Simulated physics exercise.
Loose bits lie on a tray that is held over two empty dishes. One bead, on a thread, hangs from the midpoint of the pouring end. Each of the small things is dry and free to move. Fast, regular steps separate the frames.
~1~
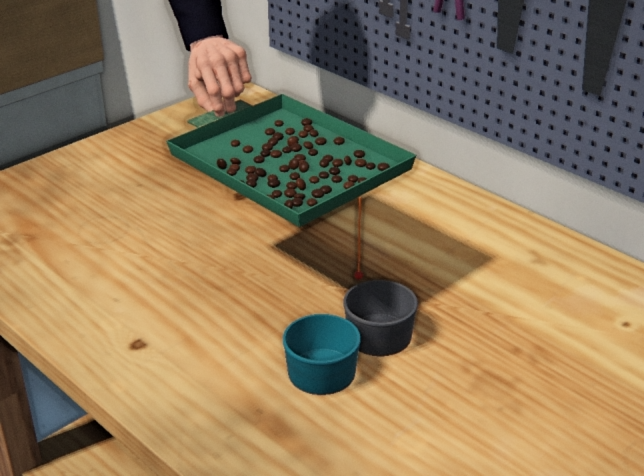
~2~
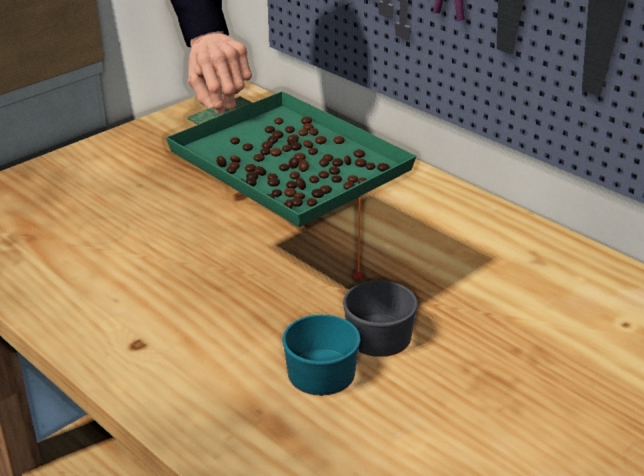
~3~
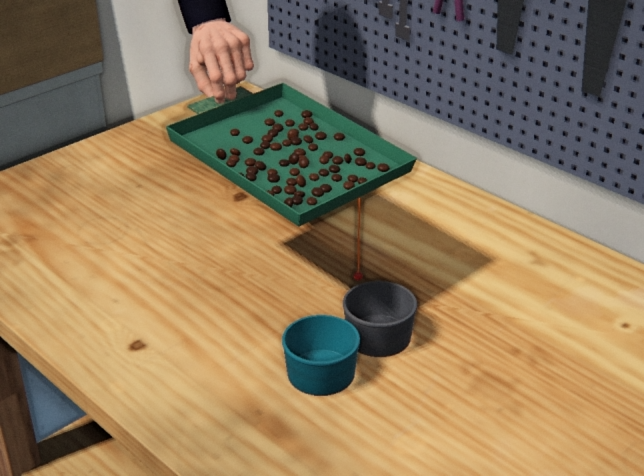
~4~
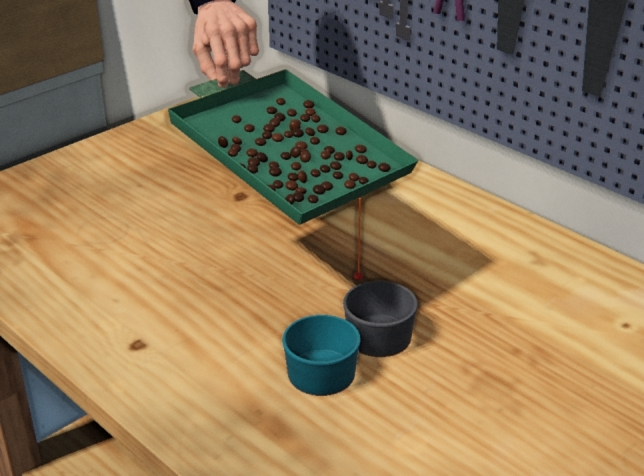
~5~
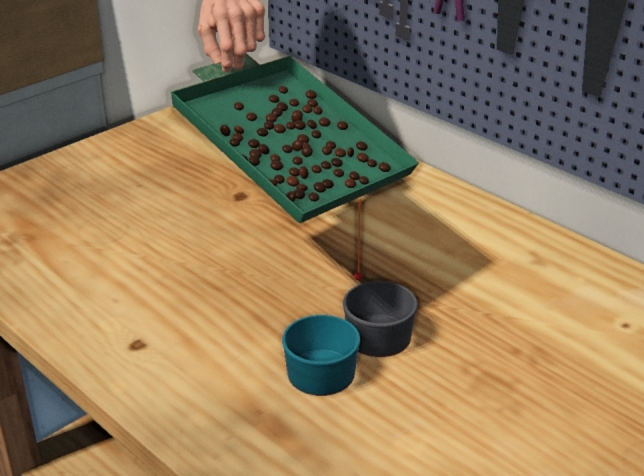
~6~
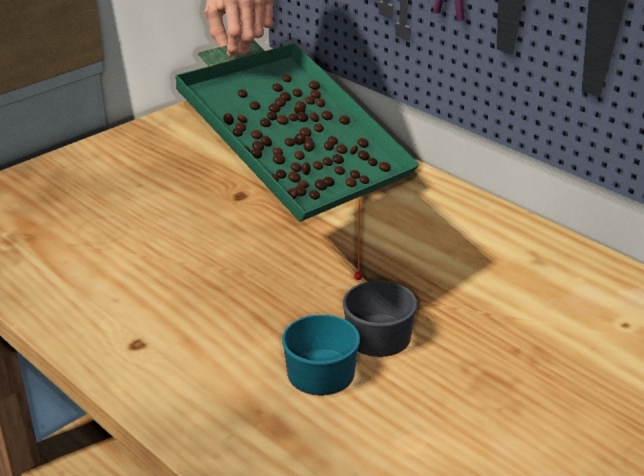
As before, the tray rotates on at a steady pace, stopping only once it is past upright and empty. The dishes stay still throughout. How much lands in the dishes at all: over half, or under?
By the end, the dishes are holding not even half of the load, I'd say.
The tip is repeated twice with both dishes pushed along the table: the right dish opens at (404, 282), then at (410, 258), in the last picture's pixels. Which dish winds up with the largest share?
The first try favours the rightmost one, and the second try favours the rightmost one.
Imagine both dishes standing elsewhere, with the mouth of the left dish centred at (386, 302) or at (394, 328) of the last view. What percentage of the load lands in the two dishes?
That makes 70 per cent, followed by 40 per cent.
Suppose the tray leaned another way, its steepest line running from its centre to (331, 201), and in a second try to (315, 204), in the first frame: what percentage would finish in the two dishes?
80 and 70 per cent, in that order.
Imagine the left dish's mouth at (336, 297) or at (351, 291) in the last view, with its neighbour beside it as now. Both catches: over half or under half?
First try: Lower than half; second try: Lower than half.
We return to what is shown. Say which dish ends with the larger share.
Noted: Right of the pair.
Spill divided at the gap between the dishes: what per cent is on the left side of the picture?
Left share: Close to 10 %.
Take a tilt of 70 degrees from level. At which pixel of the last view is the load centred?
Around (376, 181).
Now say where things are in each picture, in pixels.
The first frame shows corners of the pouring end at (299, 212) and (412, 155), level; middle of the load at (302, 164), flat chocolate drops; left dish at (348, 369); right dish at (406, 331); bead on its thread at (359, 275).
The second frame shows corners of the pouring end at (299, 212) and (412, 156), level; middle of the load at (302, 163).
The third frame shows corners of the pouring end at (300, 212) and (413, 158), tipped barely, lowest at the right corner; middle of the load at (302, 159).
The fourth frame shows corners of the pouring end at (302, 211) and (414, 160), tipped a little, lowest at the right corner; middle of the load at (304, 152).
The fifth frame shows corners of the pouring end at (303, 210) and (415, 162), tipped clearly, lowest at the right corner; middle of the load at (305, 146).
The sixth frame shows corners of the pouring end at (305, 210) and (416, 164), tipped clearly, lowest at the right corner; middle of the load at (307, 140); left dish at (347, 370); right dish at (405, 332).
Soon, tray tipped steeply; most on the tray; a small part in the air.
A while on, tray tipped past a quarter turn; about a third on the tray; a small part in the right dish; about a third outside both; about a quarter in the air.
Towards the end, tray tipped past a quarter turn; about a third in the right dish; about two thirds outside both.
Finally, tray tipped past a quarter turn; none in the left dish; about a third in the right dish; about two thirds outside both.
